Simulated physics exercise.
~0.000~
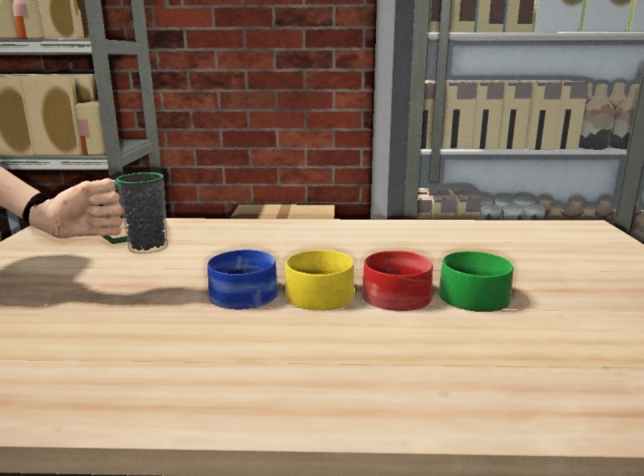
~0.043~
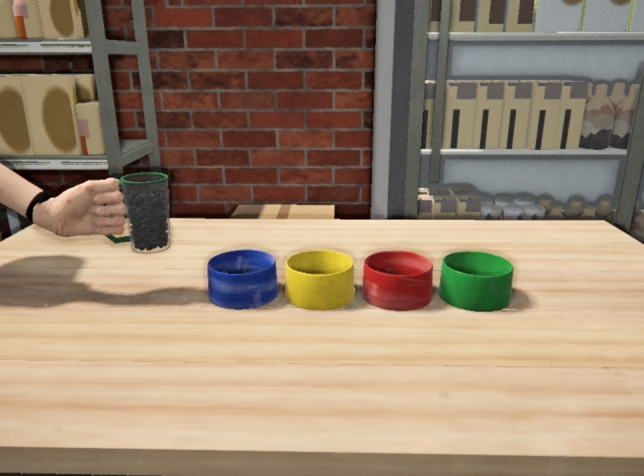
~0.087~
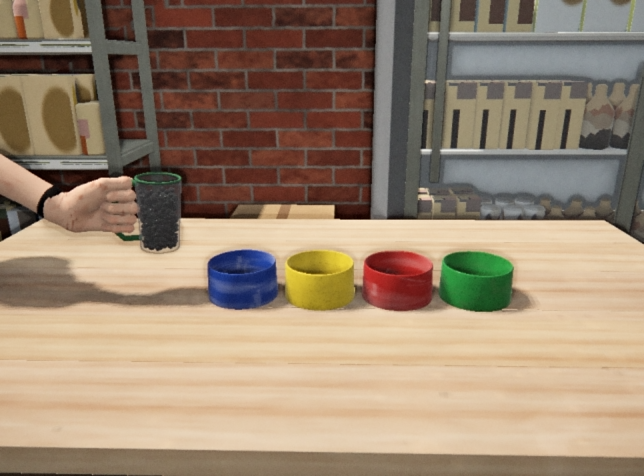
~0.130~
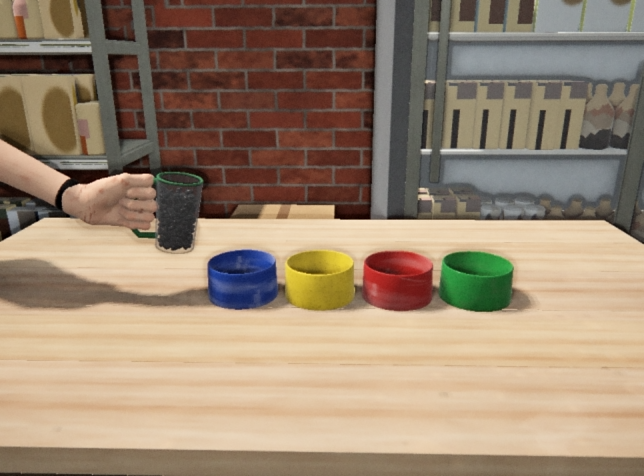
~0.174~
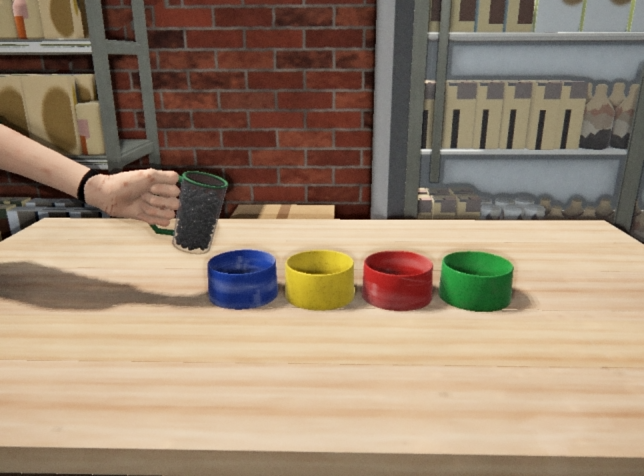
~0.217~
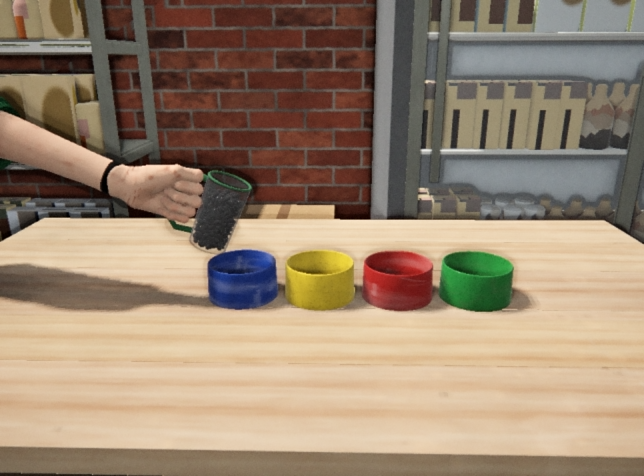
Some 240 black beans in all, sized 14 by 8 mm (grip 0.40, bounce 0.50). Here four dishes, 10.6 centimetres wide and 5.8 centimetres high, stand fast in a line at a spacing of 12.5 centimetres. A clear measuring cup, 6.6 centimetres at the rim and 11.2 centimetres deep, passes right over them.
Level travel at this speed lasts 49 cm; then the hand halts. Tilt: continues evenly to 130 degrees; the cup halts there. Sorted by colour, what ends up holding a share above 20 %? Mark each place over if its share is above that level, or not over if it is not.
Red: Not over, blue: Not over, green: Over, yellow: Not over, counter: Over.
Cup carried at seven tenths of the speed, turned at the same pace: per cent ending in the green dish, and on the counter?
Then the green dish gets 90 and the counter 10.
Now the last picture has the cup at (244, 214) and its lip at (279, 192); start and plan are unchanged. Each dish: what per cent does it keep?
The red dish keeps 0, the blue one 0, the green one 40 and the yellow one 0.
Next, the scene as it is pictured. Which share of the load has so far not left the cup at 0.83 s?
Close to 55 in a hundred.
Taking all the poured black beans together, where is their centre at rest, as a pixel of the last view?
After settling, the middle sits near (495, 291).
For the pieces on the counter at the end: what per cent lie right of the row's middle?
Roughly 100 %.
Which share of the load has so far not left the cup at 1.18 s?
Estimate: Around 0 % of the load.
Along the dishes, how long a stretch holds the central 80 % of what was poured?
22 cm.
Then, at 0.58 s, tilt 74 degrees; cup holds 100 %.
Then, at 0.83 s, tilt 110 degrees; cup holds 55 %, green 15 %.
Then, at 1.18 s, tilt 130 degrees; cup holds 0 %, green 55 %.
In the end, at 2.4 s, red 0 %, blue 0 %, green 55 %, yellow 0 %, counter 45 %.
